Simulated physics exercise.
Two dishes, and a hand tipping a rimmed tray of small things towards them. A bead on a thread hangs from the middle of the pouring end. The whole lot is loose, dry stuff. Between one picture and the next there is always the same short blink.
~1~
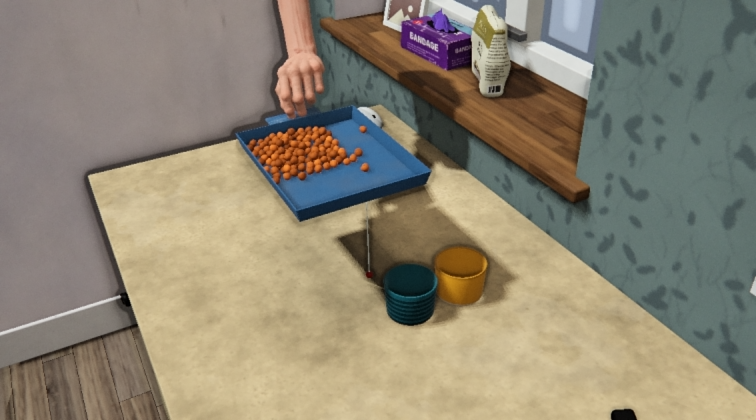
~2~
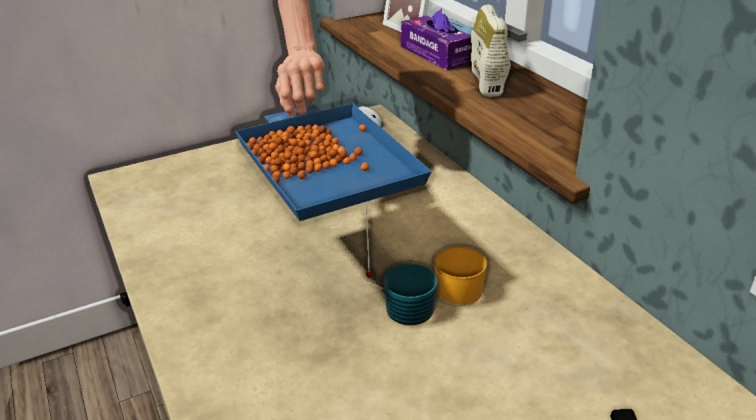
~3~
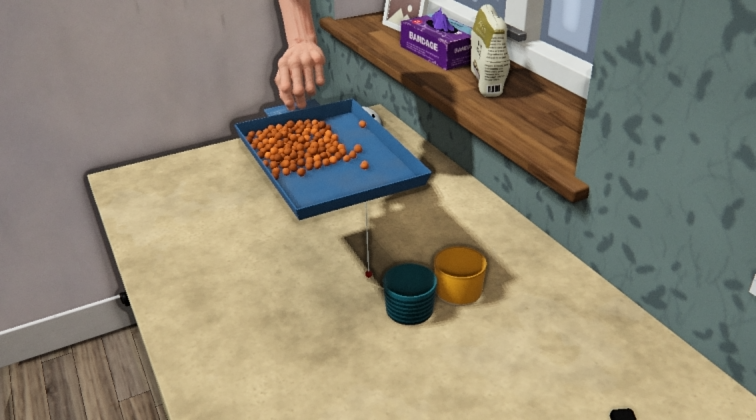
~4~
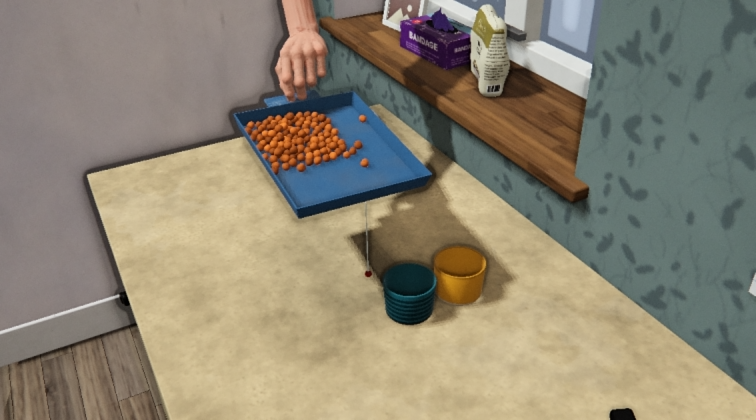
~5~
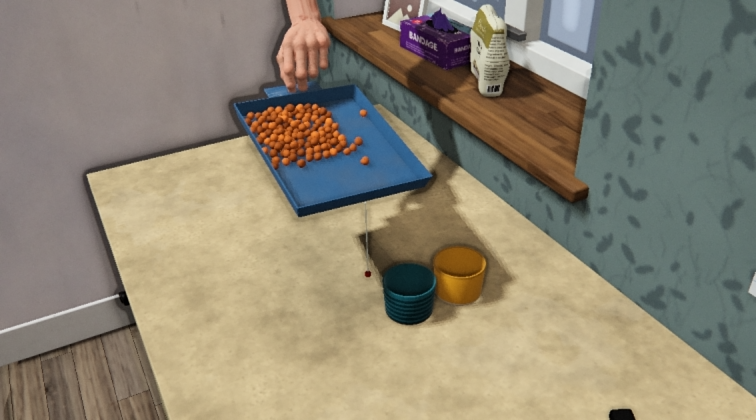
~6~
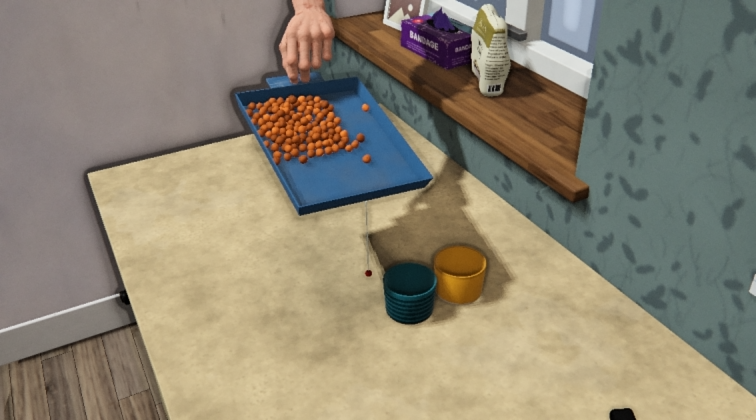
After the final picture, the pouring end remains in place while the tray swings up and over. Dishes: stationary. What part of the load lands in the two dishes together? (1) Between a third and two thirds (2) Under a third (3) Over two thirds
(1) Between a third and two thirds.
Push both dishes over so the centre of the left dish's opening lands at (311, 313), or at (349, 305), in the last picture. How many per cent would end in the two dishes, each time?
The first position comes out at 0 per cent, the other at 30 per cent.
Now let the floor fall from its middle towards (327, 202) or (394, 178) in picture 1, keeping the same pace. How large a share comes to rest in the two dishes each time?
I'd put it at some 0 % and then some 40 %.
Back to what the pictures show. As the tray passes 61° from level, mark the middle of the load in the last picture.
The load is centred near (389, 179).
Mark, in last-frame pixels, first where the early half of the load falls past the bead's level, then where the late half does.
It passes near (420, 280) first and then near (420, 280).
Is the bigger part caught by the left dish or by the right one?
The victory goes to the left.
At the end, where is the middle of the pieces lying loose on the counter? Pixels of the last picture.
Somewhere near (454, 344), I think.
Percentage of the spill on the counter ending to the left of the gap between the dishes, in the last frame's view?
Around 50 per cent, give or take.
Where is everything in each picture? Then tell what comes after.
The first frame shows corners of the pouring end at (299, 207) and (426, 170), level; middle of the load at (298, 152), coated peanuts; left dish at (424, 308); right dish at (474, 289); bead on its thread at (369, 274).
The second frame shows corners of the pouring end at (299, 207) and (426, 170), level; middle of the load at (297, 150).
The third frame shows corners of the pouring end at (299, 206) and (426, 171), tipped barely, lowest at the right corner; middle of the load at (297, 145).
The fourth frame shows corners of the pouring end at (299, 205) and (427, 173), tipped a little, lowest at the right corner; middle of the load at (297, 139).
The fifth frame shows corners of the pouring end at (300, 204) and (427, 174), tipped a little, lowest at the right corner; middle of the load at (297, 132).
The sixth frame shows corners of the pouring end at (301, 203) and (428, 176), tipped clearly, lowest at the right corner; middle of the load at (298, 125); left dish at (423, 307); right dish at (474, 288).
Soon after the last picture, tray tipped steeply; most on the tray; a stray few in the right dish; a small part outside both; a small part in the air.
A little later, tray tipped past a quarter turn; about two thirds on the tray; a small part in the left dish; a stray few in the right dish; a small part outside both; a small part in the air.
Later still, tray tipped past a quarter turn; about a third in the left dish; a small part in the right dish; about half outside both.
At rest, tray tipped past a quarter turn; about a third in the left dish; a small part in the right dish; about half outside both.
